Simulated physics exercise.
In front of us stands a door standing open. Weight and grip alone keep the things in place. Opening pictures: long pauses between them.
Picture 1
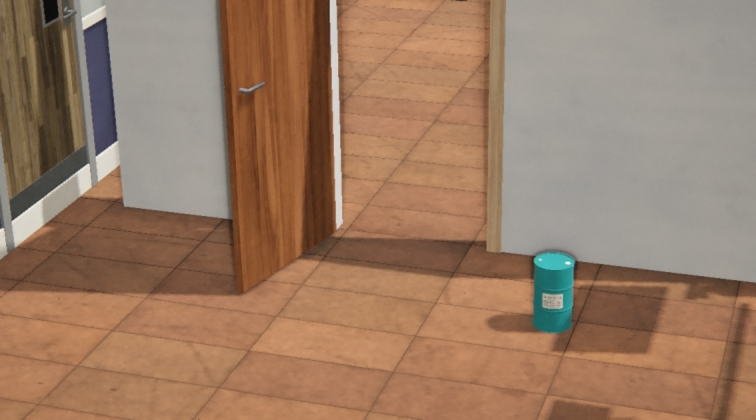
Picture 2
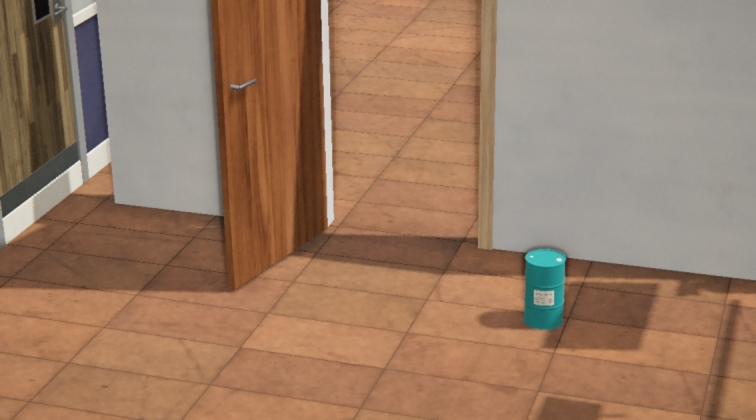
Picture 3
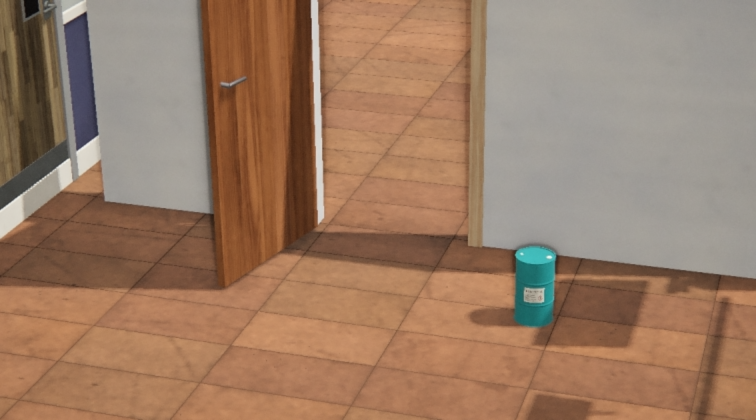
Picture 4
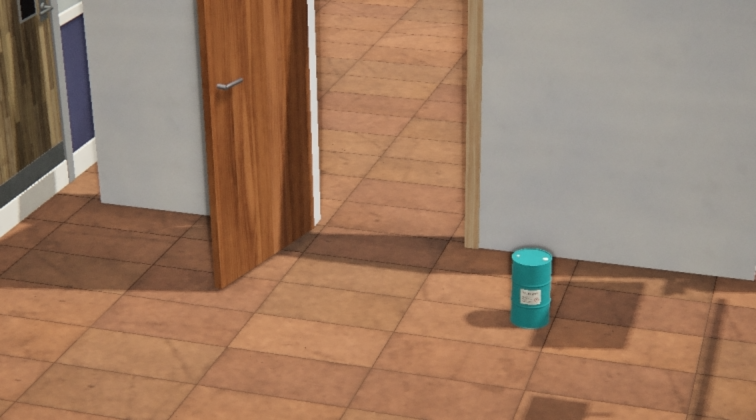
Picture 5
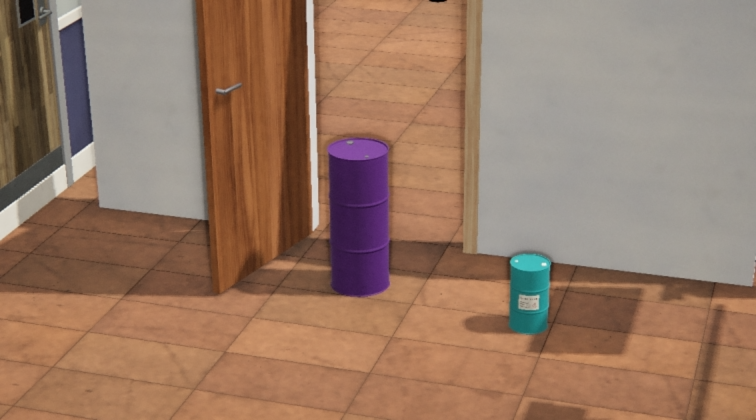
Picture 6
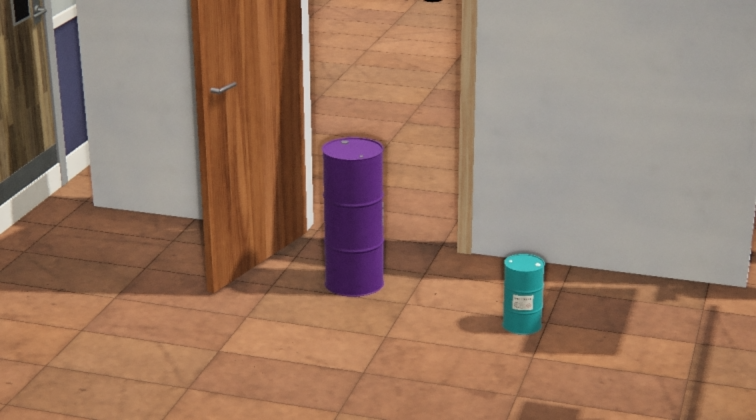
Tiled doorway with a wooden door standing open and still, a small turquoise canister nearby, and a tall purple drum appearing between them.
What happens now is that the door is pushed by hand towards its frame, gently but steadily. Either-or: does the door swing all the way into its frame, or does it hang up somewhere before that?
The door hangs up before that.
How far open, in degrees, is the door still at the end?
Some 60° open.
Then, 0.40 s on from there, open by 94°.
Then, 0.60 s on from there, open by 82°.
Then, 0.70 s on from there, open by 75°.
Then, 0.90 s on from there, open by 63°.
In the end, open by 62°; both unmoved. At the end, from the last picture's camera, purple drum near (356, 217).
